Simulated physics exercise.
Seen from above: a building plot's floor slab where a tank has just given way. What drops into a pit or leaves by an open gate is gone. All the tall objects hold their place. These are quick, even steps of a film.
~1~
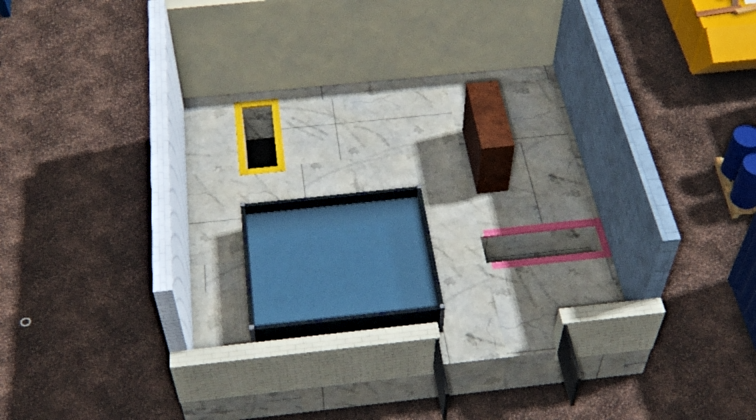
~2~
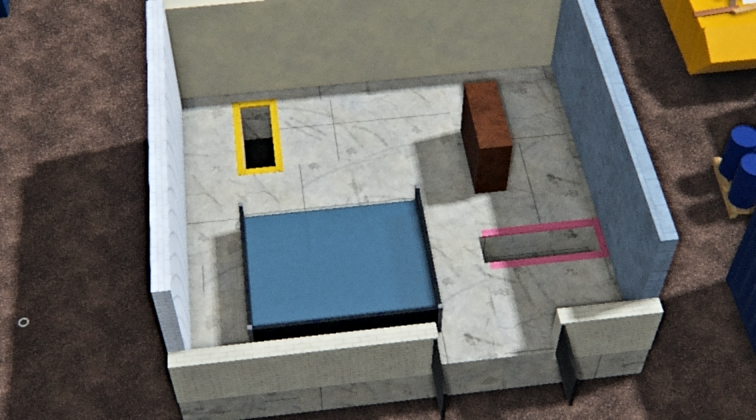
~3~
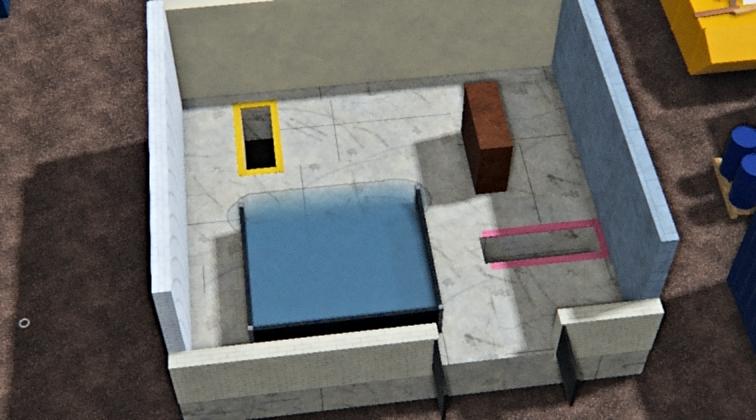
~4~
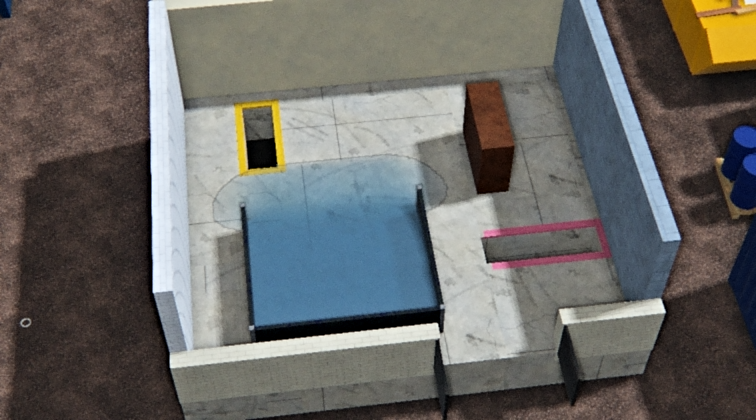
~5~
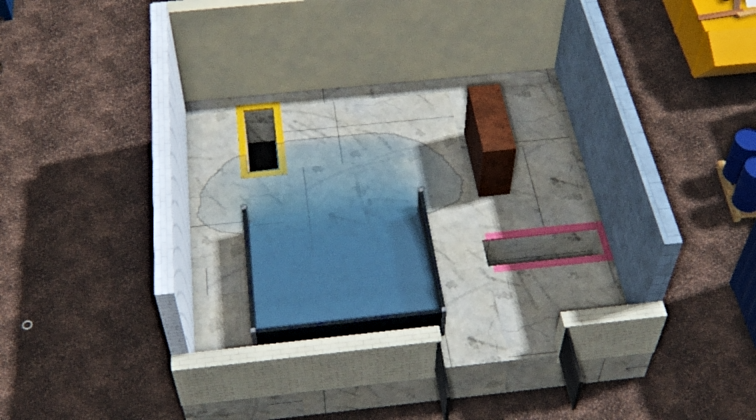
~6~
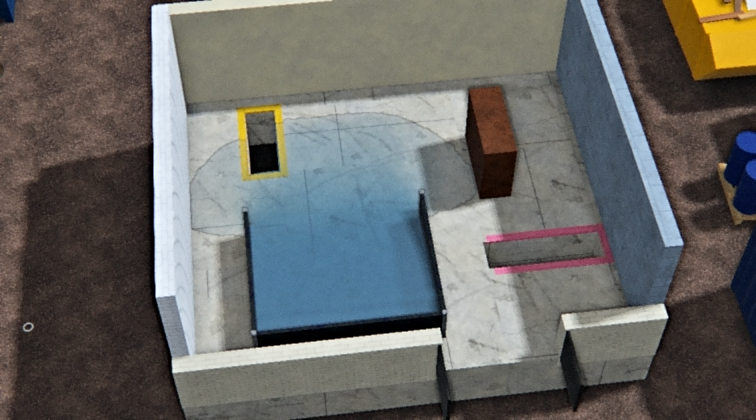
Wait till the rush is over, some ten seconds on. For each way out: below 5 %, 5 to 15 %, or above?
In the end: The gate takes not even 5 %; the yellow pit takes above 15 %; the pink pit takes above 15 %.
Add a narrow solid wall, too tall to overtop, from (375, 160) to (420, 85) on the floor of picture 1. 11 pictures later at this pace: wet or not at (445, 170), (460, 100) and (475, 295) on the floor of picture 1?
As listed: Wet, under water, clear.
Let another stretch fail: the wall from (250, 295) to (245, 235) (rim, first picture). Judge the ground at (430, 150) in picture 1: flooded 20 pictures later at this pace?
Answer: Free of water.
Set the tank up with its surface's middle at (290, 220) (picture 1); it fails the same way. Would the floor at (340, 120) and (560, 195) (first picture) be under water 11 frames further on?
As listed: Awash, free of water.
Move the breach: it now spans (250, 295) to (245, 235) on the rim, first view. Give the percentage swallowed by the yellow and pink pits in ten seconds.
Parts in a hundred: Yellow 25, pink 6.
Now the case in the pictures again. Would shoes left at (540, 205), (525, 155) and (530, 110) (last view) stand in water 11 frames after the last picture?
One after the other: Free of water, no water, clear.
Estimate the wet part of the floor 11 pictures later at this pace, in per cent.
Close to 50 %.
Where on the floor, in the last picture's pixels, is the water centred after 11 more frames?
Around (342, 197).
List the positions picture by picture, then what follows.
The first picture shows still water in the tank at (339, 258).
In the second picture, the front is at a hidden place, out from the gap on the tank's far side.
In the third picture, water pours out on the tank's far side and has run to (234, 210).
In the fourth picture, water pours out on the tank's far side and has run to (428, 173).
In the fifth picture, water pours out on the tank's far side and has run to (424, 150).
In the sixth picture, the front is at (400, 121), out from the gap on the tank's far side.
A moment on, water covers 45 % of the floor; the gate 0 %, the yellow pit 4 %, the pink pit 0 %.
Next, water covers 50 % of the floor; the gate 0 %, the yellow pit 10 %, the pink pit 0 %.
Then, water covers 60 % of the floor; the gate 0 %, the yellow pit 21 %, the pink pit 0 %.
Later, water covers 80 % of the floor; the gate 0 %, the yellow pit 35 %, the pink pit 8 %.
In the end, water covers 90 % of the floor; the gate 1 %, the yellow pit 43 %, the pink pit 19 %.
